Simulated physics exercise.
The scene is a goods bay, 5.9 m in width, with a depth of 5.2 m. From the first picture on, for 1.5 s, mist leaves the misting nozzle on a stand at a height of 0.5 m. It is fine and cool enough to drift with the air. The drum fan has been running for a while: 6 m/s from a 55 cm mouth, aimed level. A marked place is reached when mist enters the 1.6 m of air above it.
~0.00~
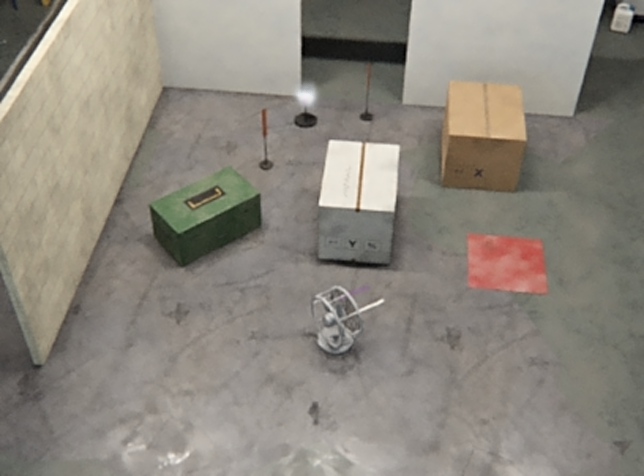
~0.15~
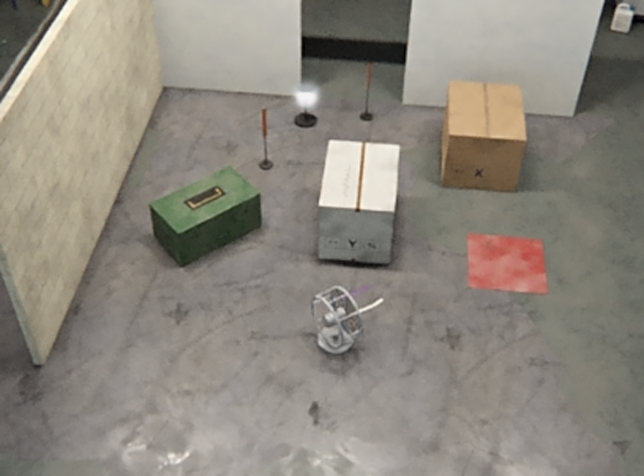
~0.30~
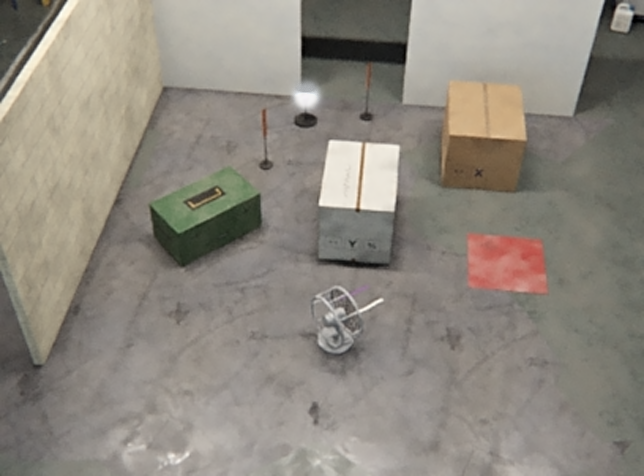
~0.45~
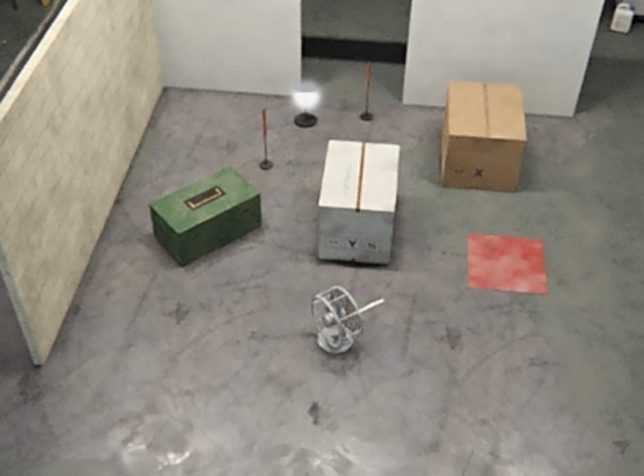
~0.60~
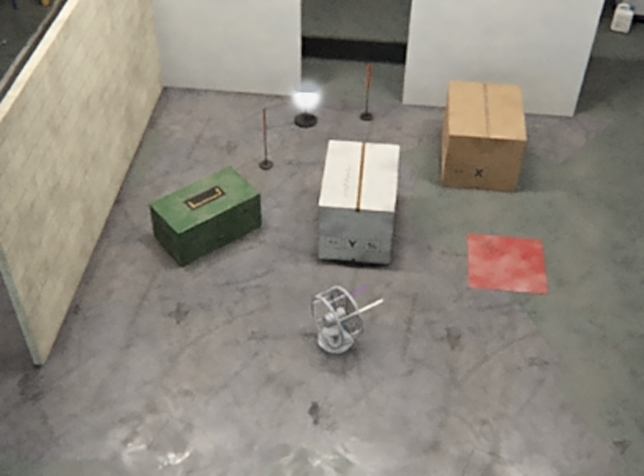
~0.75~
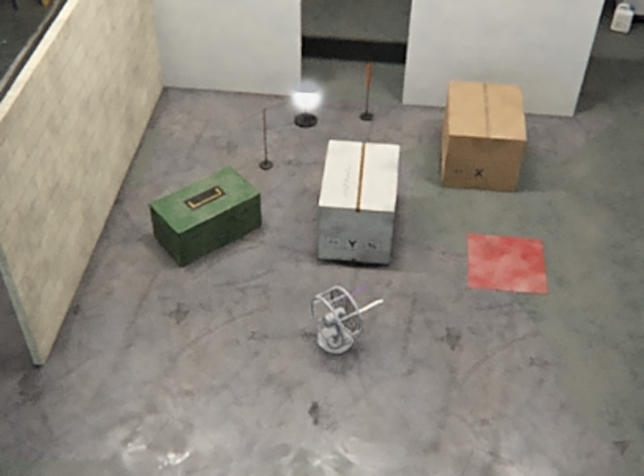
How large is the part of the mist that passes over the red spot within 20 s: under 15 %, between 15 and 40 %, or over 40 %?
It is under 15 % that passes there.
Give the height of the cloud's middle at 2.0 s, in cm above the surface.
About 40 cm.
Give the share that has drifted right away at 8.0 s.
Some 0 per cent.
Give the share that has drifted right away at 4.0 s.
Some 0 per cent.
By 2.0 s, 0 % has passed over the red spot; 0 % has left the area, and the middle of the rest is near (307, 96).
By 4.0 s, 0 % has passed over the red spot; 0 % has left the area, and the middle of the rest is near (310, 98).
By 8.0 s, 0 % has passed over the red spot; 0 % has left the area, and the middle of the rest is near (315, 101).
By 20.0 s, 0 % has passed over the red spot; 0 % has left the area, and the middle of the rest is near (333, 112).
